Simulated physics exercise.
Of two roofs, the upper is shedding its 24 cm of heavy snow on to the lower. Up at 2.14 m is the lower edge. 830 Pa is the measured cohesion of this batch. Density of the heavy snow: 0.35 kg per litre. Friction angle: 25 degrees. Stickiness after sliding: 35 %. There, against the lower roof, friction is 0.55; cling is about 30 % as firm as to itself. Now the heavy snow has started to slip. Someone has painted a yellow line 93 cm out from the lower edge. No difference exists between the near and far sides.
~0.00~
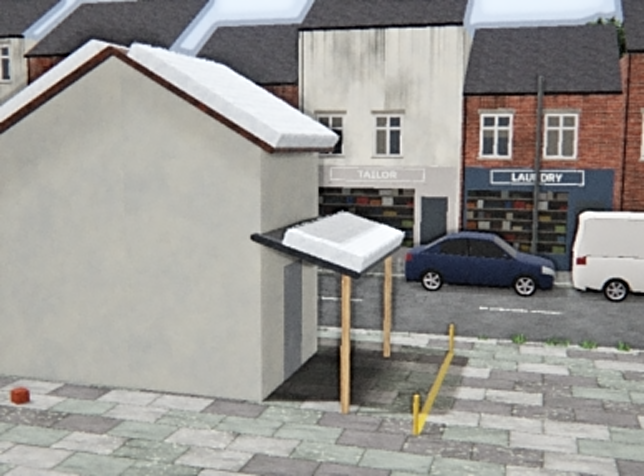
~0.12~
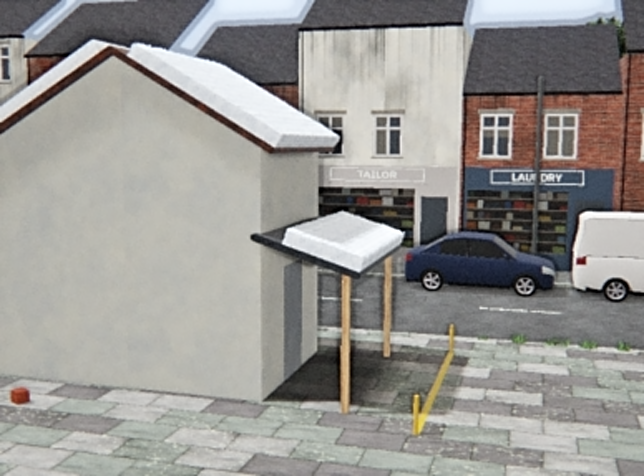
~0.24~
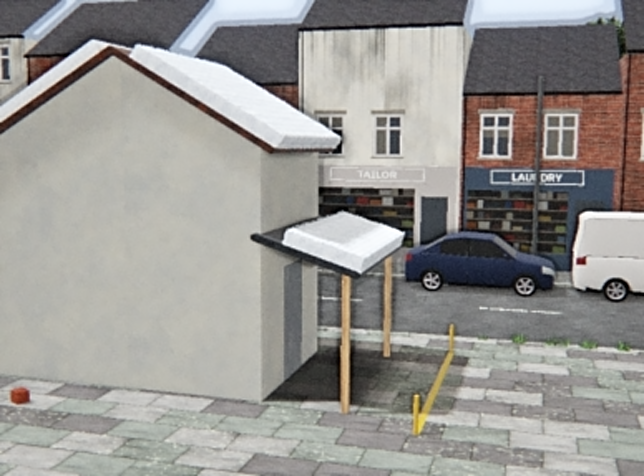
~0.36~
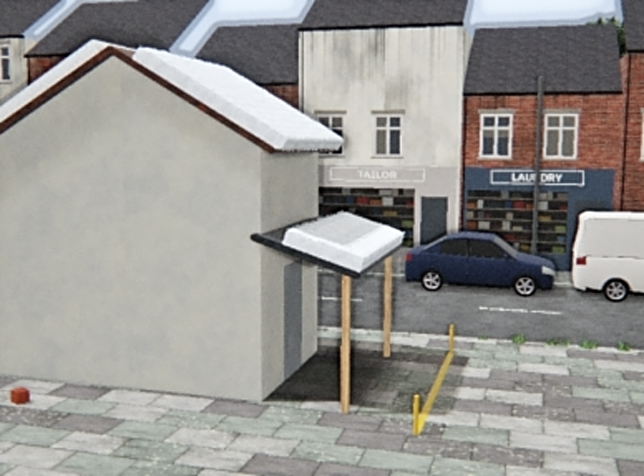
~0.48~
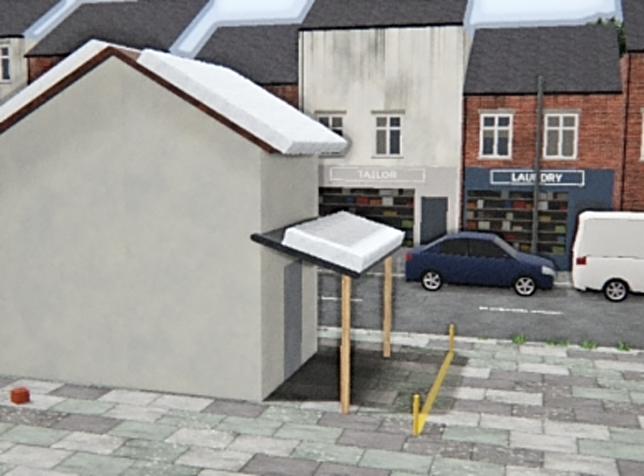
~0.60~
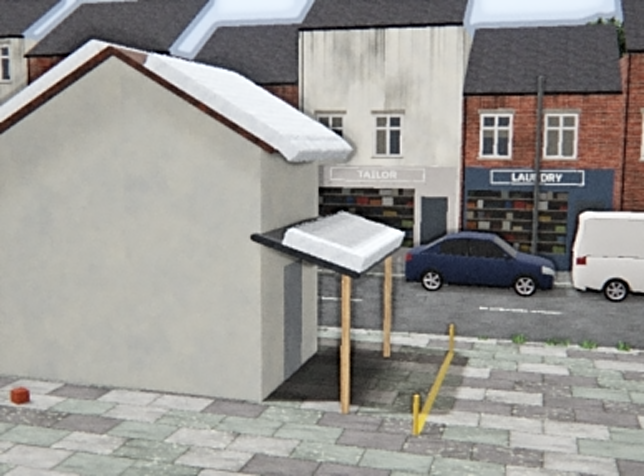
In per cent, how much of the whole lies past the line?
53 per cent.
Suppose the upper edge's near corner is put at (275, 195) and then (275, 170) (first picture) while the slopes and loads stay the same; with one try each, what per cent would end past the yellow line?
Roughly 30 per cent first and 50 per cent second.
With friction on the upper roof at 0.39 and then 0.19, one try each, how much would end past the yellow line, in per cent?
About 45 % in the first try and about 55 % in the second.
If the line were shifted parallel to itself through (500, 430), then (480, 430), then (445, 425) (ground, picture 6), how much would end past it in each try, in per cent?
In that order: 30 %, 35 %, 45 %.
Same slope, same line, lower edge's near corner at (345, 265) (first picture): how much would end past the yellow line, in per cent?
Share past the line: Close to 45 %.
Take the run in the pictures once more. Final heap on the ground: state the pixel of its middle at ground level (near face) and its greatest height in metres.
It sits close to (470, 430), some 0.3 m high.
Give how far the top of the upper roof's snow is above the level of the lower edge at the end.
0.6 m or so.
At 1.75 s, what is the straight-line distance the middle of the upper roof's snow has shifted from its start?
I'd say close to 3.0 m.
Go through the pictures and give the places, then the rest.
In the first frame, front end of the heavy snow at (276, 131).
In the second frame, front end of the heavy snow at (277, 131), its middle shifted 1.1 cm.
In the third frame, front end of the heavy snow at (279, 132), its middle shifted 4.6 cm, 2 % of it past the upper edge, in one piece.
In the fourth frame, front end of the heavy snow at (283, 134), its middle shifted 11 cm, 4 % of it past the upper edge, in one piece.
In the fifth frame, front end of the heavy snow at (287, 141), its middle shifted 20 cm, 7 % of it past the upper edge, in one piece.
In the sixth frame, front end of the heavy snow at (294, 149), its middle shifted 32 cm, 12 % of it past the upper edge, cracking.
By 1.13 s, none is below the lower edge and 0 % is past the line.
By 1.75 s, none is below the lower edge and 0 % is past the line.
By 2.38 s, 69 % is below the lower edge and 51 % is past the line.
By 3.00 s, 70 % is below the lower edge and 53 % is past the line.
By 3.40 s, at the end, 70 % is below the lower edge and 53 % is past the line.
